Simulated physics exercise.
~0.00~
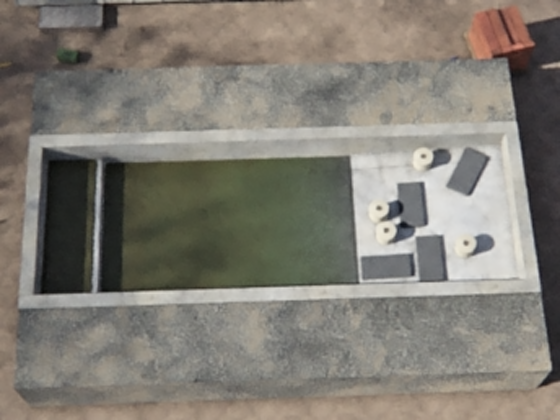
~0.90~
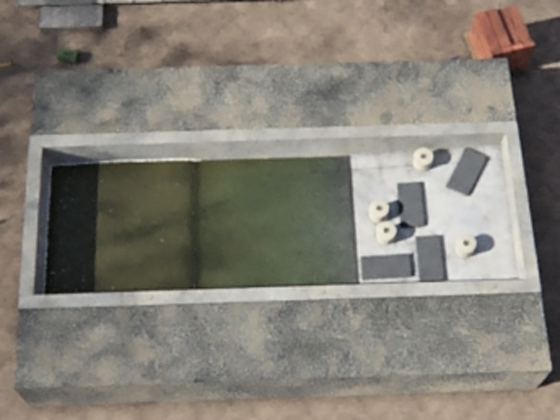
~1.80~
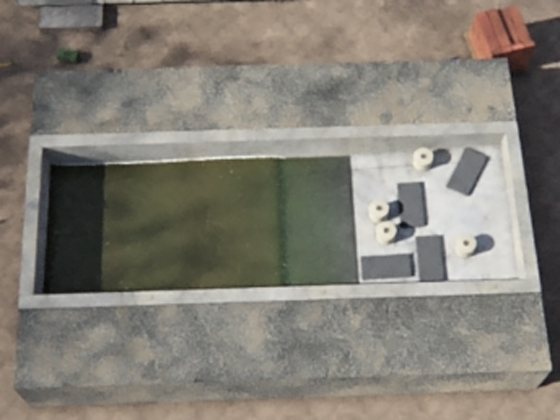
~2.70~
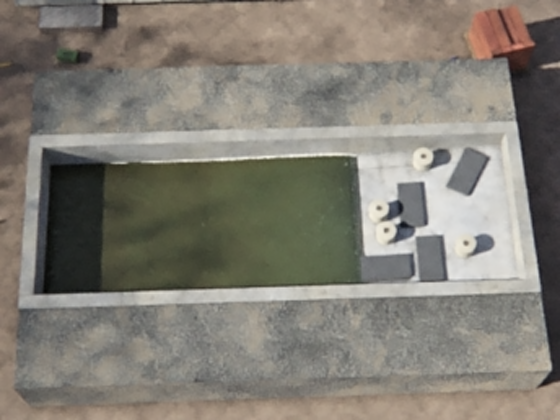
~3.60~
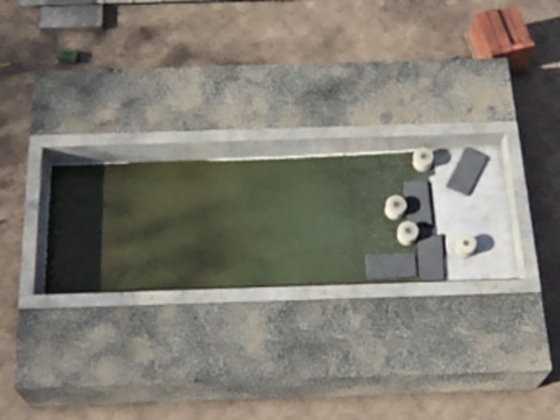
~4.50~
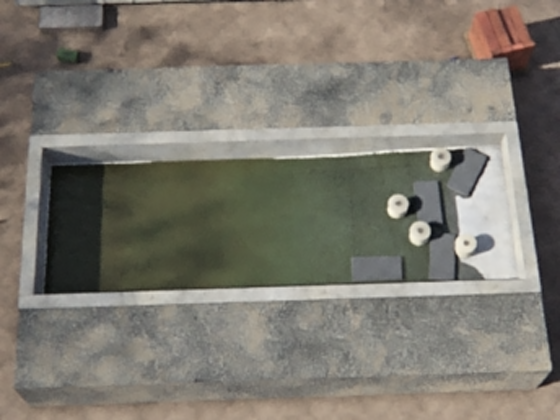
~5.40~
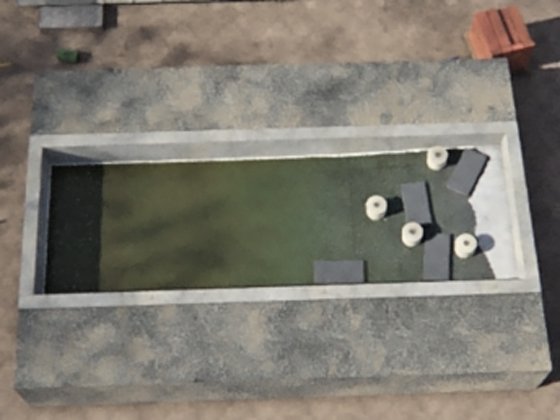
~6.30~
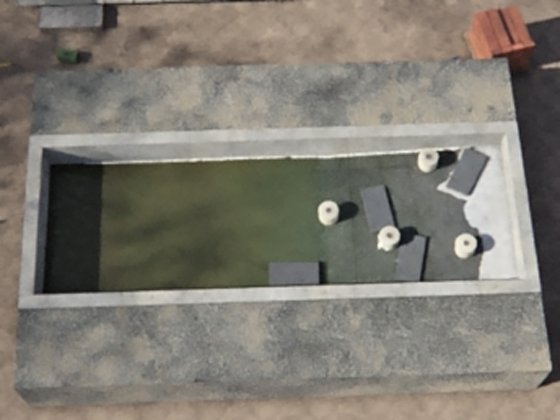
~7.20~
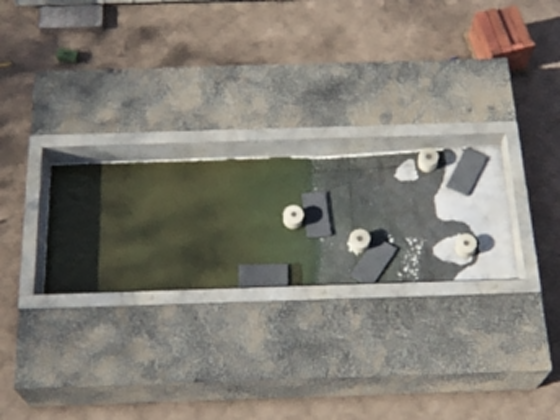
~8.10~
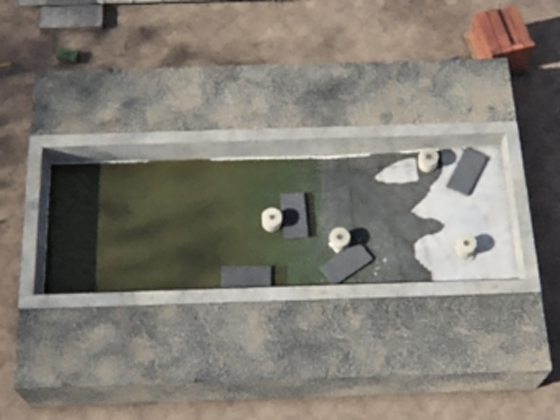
A long, pale-rimmed concrete basin set in a grey block on brown dirt is seen from above, with murky green water on the left and a dry whitish floor on the right. Dark grey slabs and cream, round tubs stand on the dry part, and a reddish box sits beyond the upper right corner. A thin upright board near the left end disappears, and a ripple travels right. Water spreads up among the items, nudging several rightward, then drains back, carrying some left. Finally, several slabs and tubs sit farther left, while wet, dark floor lies exposed.
